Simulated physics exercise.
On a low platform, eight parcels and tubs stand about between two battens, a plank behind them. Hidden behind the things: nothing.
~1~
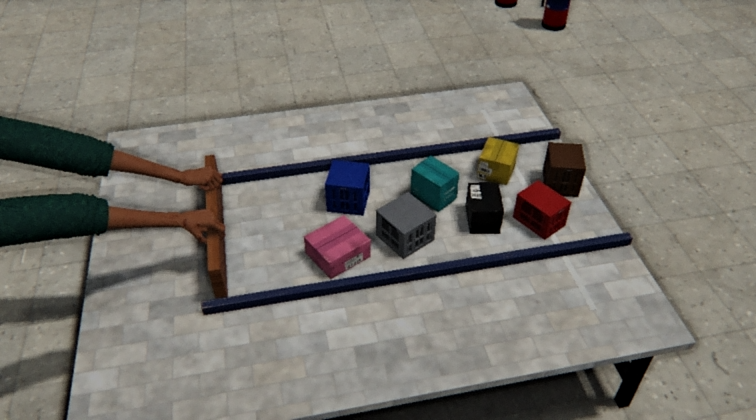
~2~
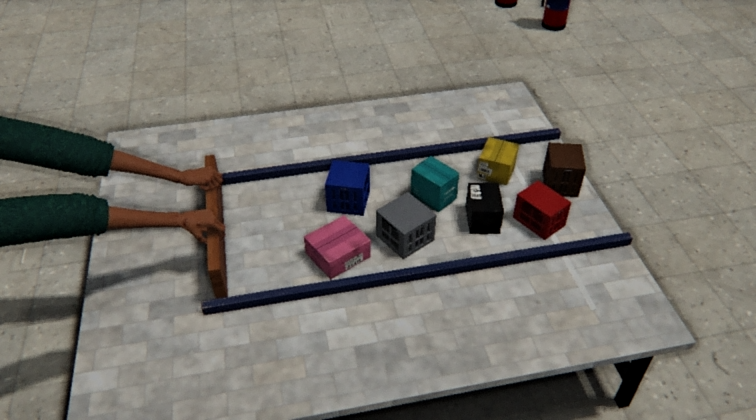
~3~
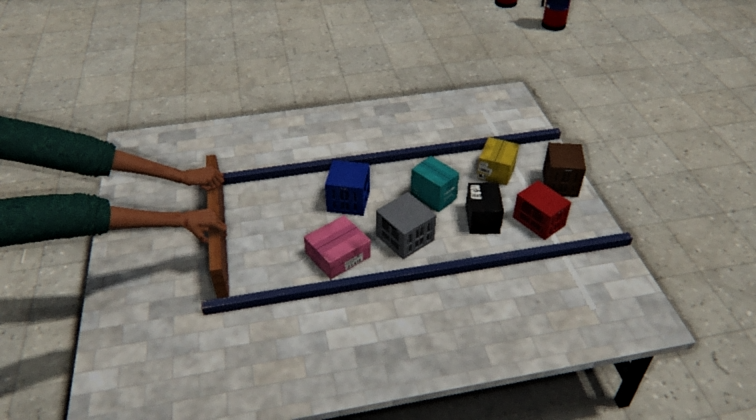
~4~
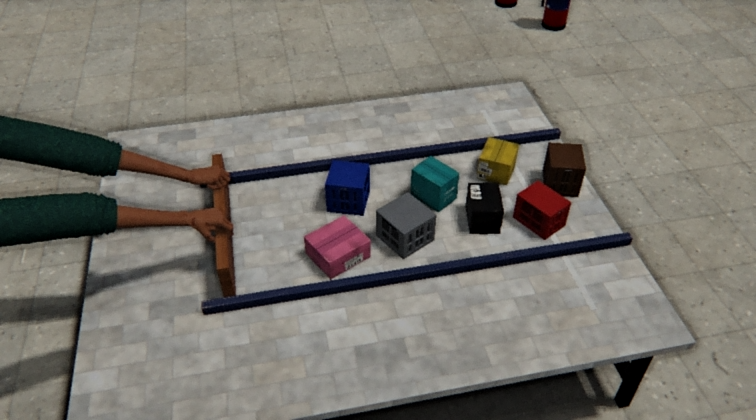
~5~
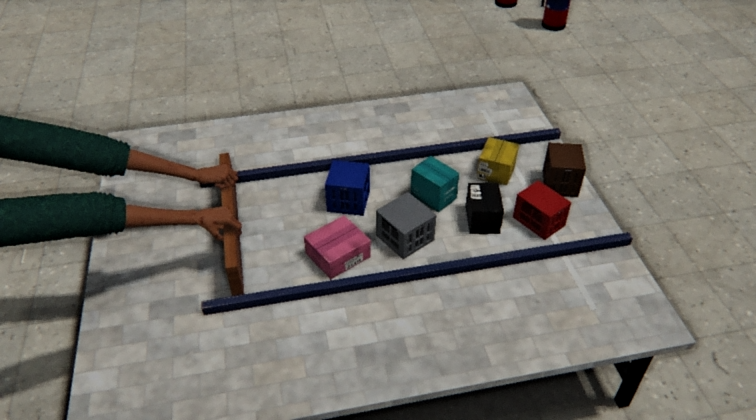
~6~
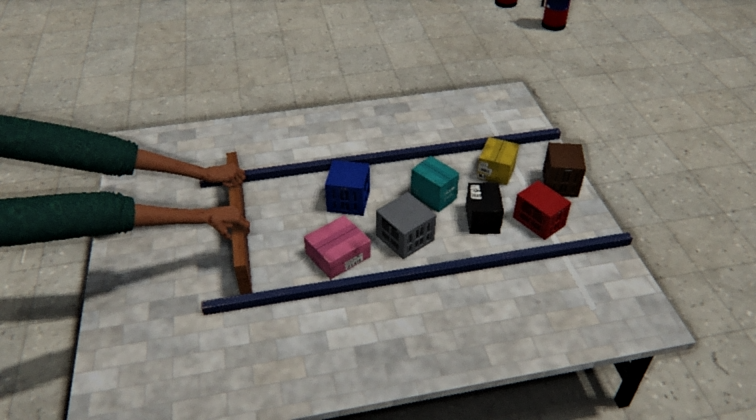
We see eight colourful crates and parcels standing between two dark blue battens on a low platform, while two hands in green sleeves hold a wooden plank at the left and slide it slightly right, touching none of them.
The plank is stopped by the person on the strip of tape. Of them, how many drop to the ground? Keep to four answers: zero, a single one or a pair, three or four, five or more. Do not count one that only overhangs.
Three or four tumble down.
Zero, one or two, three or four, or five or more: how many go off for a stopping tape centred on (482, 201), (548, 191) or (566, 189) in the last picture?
Well, it comes out as one to two, 5 or more and at least five, in that order.
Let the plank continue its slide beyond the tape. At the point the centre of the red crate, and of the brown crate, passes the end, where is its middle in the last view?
The middle would be close to (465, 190) and then close to (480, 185).
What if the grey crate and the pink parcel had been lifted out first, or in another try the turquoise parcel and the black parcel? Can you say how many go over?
First 1, second 1.
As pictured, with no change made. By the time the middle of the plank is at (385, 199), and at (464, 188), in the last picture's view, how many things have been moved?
The counts are 5 and 8.
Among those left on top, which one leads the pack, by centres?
Foremost: The grey crate.
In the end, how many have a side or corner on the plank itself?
It's 3.
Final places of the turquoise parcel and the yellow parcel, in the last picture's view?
First (555, 187), then (562, 147).
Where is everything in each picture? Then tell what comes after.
Brown crate (563, 170); red crate (541, 210); yellow parcel (498, 161); plank (216, 224); tape (530, 194), in the first picture.
Red crate (541, 210); black parcel (484, 208), in the second picture.
Yellow parcel (498, 161); plank (217, 224), in the third picture.
Brown crate (563, 170); turquoise parcel (435, 184), in the fourth picture.
Red crate (541, 210); blue crate (348, 188), in the fifth picture.
Brown crate (563, 170); red crate (541, 210); yellow parcel (498, 161); plank (239, 221); tape (530, 194), in the sixth picture.
Soon after, none off yet; brown crate at rest near (563, 170); red crate at rest near (541, 210); yellow parcel at rest near (498, 161).
At rest, the number that fall off is three or four; fallen, black parcel, red crate and brown crate.
